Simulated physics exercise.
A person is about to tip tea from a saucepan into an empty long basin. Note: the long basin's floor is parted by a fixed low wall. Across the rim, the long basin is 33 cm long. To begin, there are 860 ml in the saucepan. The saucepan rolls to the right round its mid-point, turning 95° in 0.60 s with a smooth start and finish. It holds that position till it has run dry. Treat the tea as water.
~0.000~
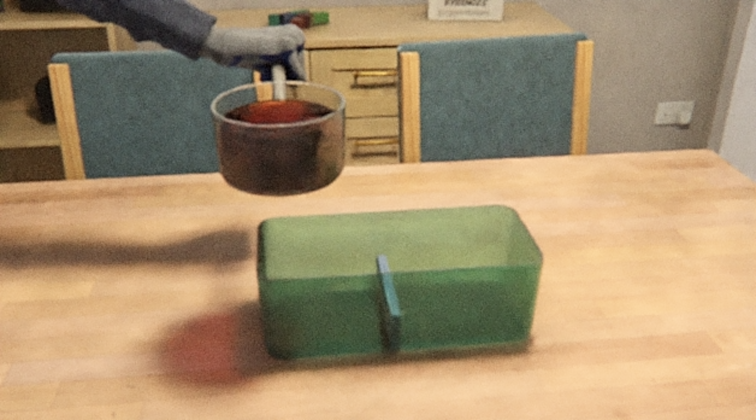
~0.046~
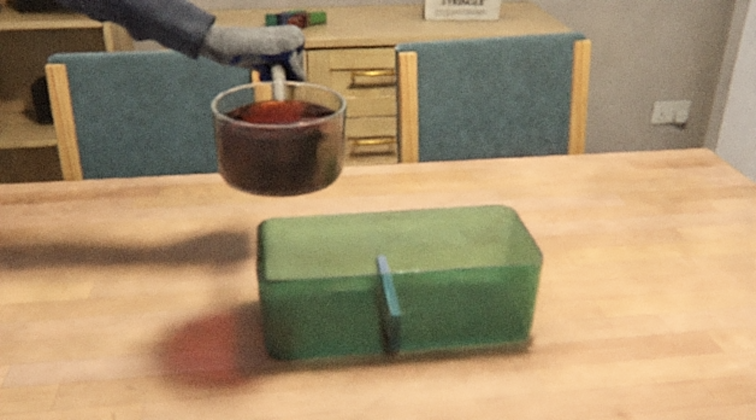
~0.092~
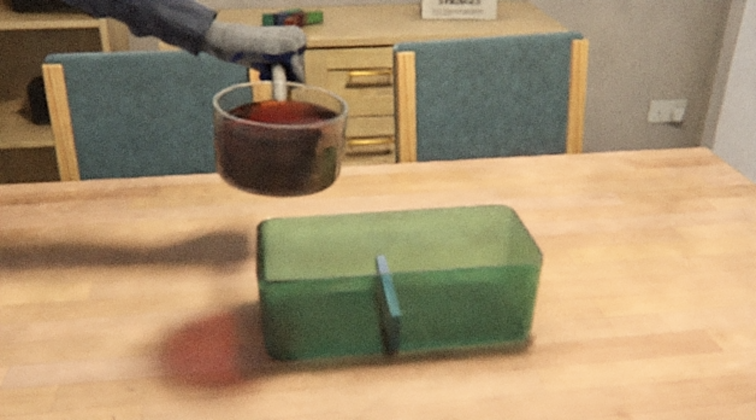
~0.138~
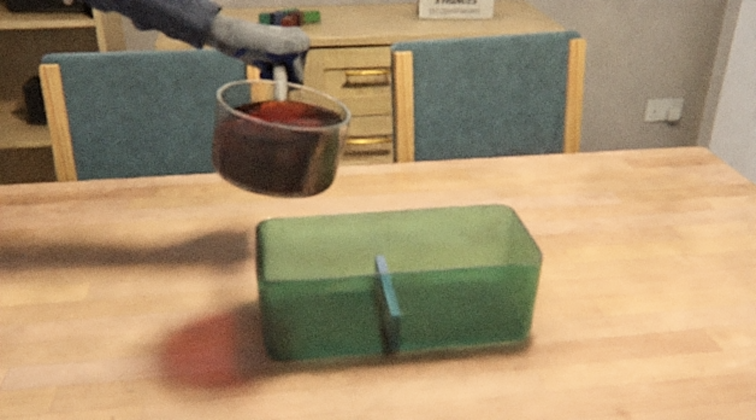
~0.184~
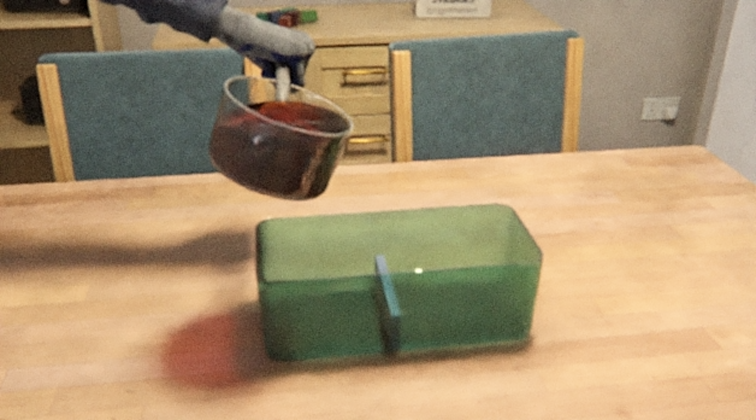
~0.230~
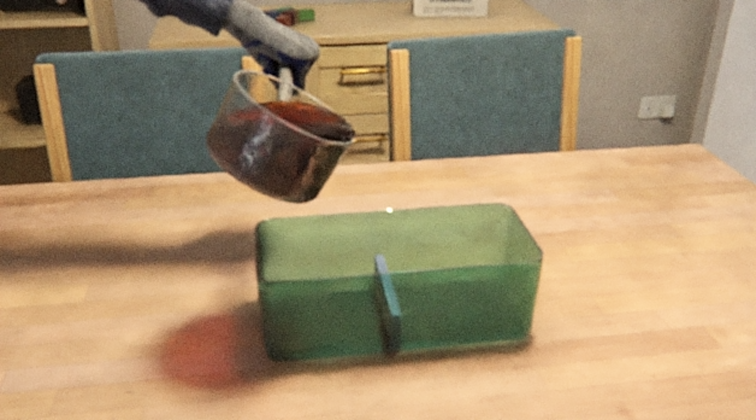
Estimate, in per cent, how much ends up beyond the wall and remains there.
Roughly 62 % ends up beyond the wall.
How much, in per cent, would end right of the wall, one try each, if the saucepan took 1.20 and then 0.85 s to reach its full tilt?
Respectively about 70 and 65 percent.
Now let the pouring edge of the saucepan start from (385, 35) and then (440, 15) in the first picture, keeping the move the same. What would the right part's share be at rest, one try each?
85 and 70 %.
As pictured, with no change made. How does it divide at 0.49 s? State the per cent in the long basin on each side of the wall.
Left roughly 2, right roughly 16.
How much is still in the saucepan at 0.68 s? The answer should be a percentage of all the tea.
Near 14 percent, more or less.
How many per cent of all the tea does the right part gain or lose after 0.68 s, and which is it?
The right part's share grows by around 2 per cent.
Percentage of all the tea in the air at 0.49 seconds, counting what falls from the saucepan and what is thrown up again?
Some 40 per cent, I reckon.
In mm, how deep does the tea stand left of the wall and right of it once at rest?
16 mm left, 24 mm right.
Then, 0.49 s in, the tilt is 87° and 43 per cent is still to pour, 2 is left of the wall and 16 right of it.
Then, 0.68 s in, the tilt is 95° and 13 per cent is still to pour, 18 is left of the wall and 60 right of it.
Then, 0.88 s in, the tilt is 95° and 4 per cent is still to pour, 29 is left of the wall and 62 right of it.
Then, 1.10 s in, the tilt is 95° and 1 per cent is still to pour, 35 is left of the wall and 62 right of it.
Finally, 37 per cent lies left of the wall, 62 right of it and 1 outside.
